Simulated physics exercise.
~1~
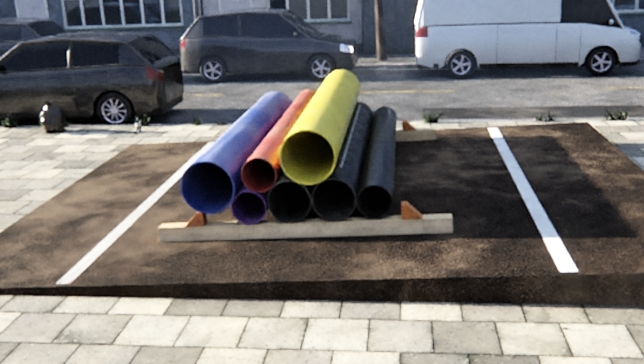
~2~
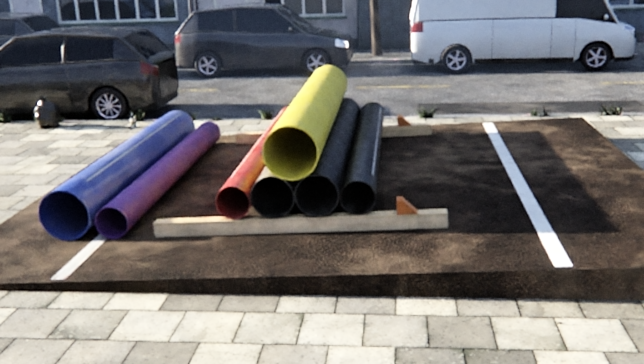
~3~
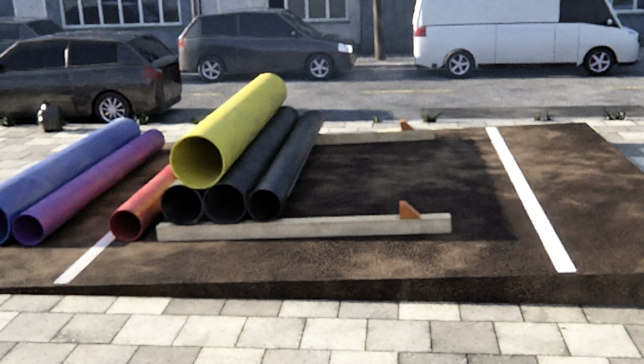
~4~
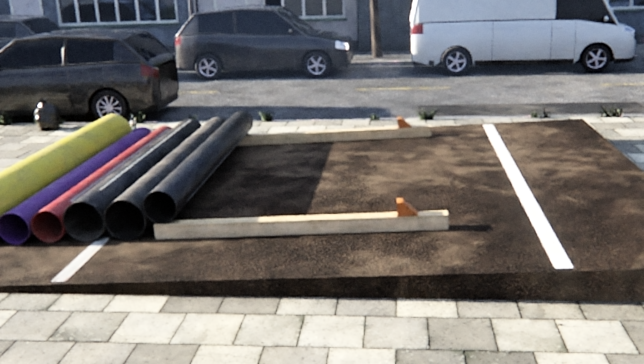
The video shows a stack of coloured and black pipes on wooden bearers spilling leftward, the blue and purple rolling off first, then the red, black and yellow following, until the visible pipes lie side by side at the left, leaving the bearers empty.
